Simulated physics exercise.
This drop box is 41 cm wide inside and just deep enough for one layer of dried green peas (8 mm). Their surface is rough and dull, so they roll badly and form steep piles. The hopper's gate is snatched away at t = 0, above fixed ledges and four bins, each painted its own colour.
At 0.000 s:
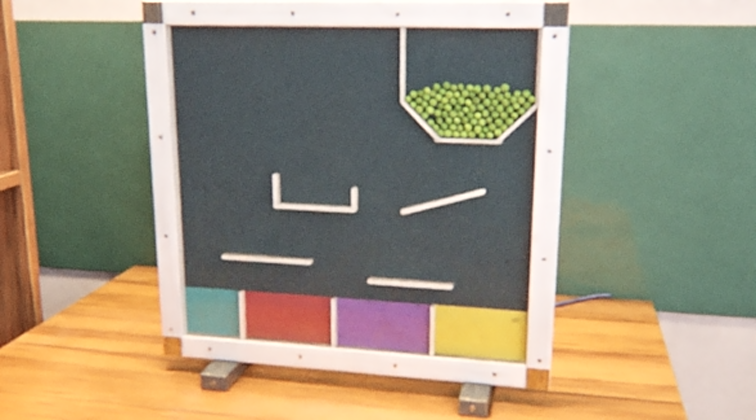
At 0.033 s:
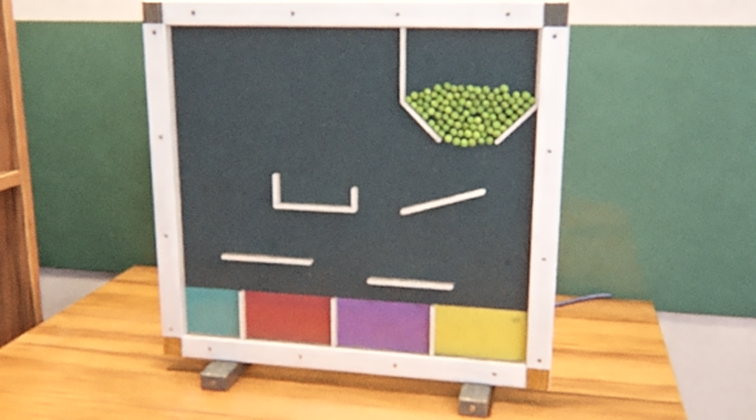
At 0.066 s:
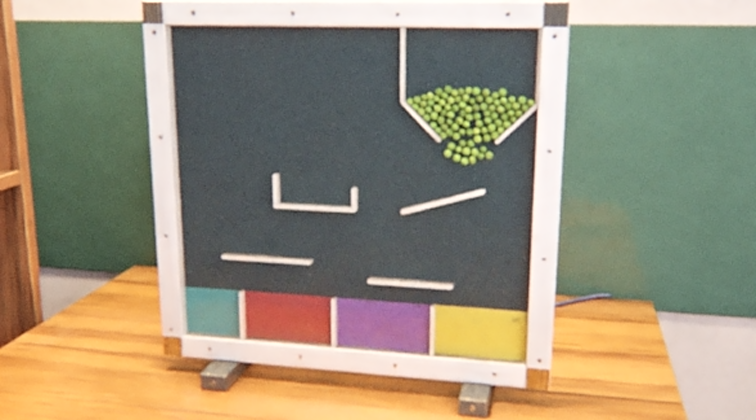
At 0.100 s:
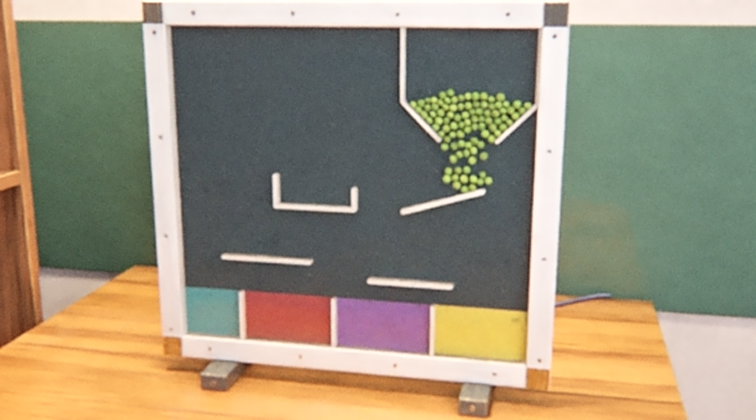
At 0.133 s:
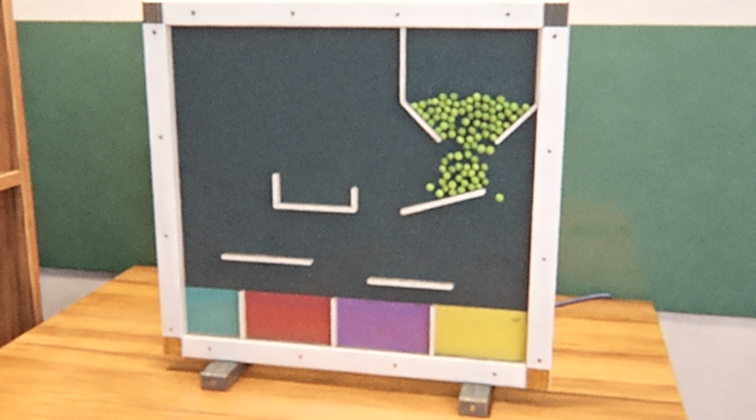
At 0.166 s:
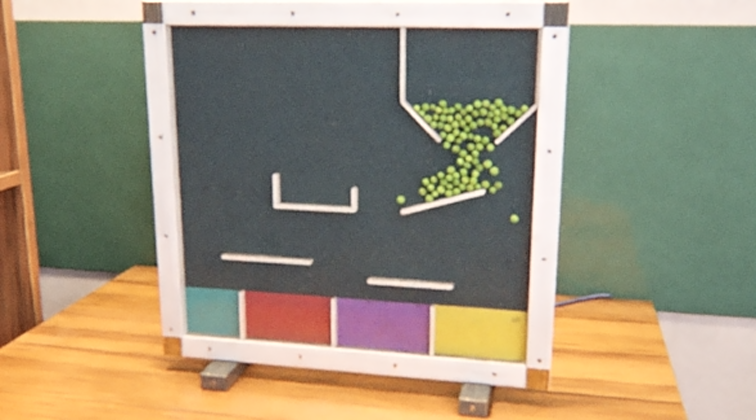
In the video, green peas rest in a hopper at the upper right of a framed board until its bottom opens; they pour onto a slanted ledge, piling up and spreading left, while a few drop past its right end.
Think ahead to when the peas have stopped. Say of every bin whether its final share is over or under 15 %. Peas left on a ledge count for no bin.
Going bin by bin: Purple rises above, turquoise falls below, red rises above, yellow rises above 15 per cent.
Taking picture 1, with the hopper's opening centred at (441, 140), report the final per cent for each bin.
Final per cent - purple bin: 65, turquoise bin: 0, red bin: 20, yellow bin: 5.
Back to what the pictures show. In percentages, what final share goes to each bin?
Purple bin 45%, turquoise bin 0%, red bin 20%, yellow bin 30%.
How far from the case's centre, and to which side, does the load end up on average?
The average place ends up near 4 cm to the right of the middle.
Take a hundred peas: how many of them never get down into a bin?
I'd guess close to 5 in a hundred.
After 0.24 s 70 % have left the hopper; down in the bins, nothing yet.
After 0.34 s 100 % have left the hopper; down in the bins, red 5 %, yellow 10 %.
After 0.55 s 100 % have left the hopper; down in the bins, purple 15 %, red 15 %, yellow 30 %.
In the end, by 2.0 s, purple 45 %, turquoise 0 %, red 20 %, yellow 30 %, left higher up 5 %.
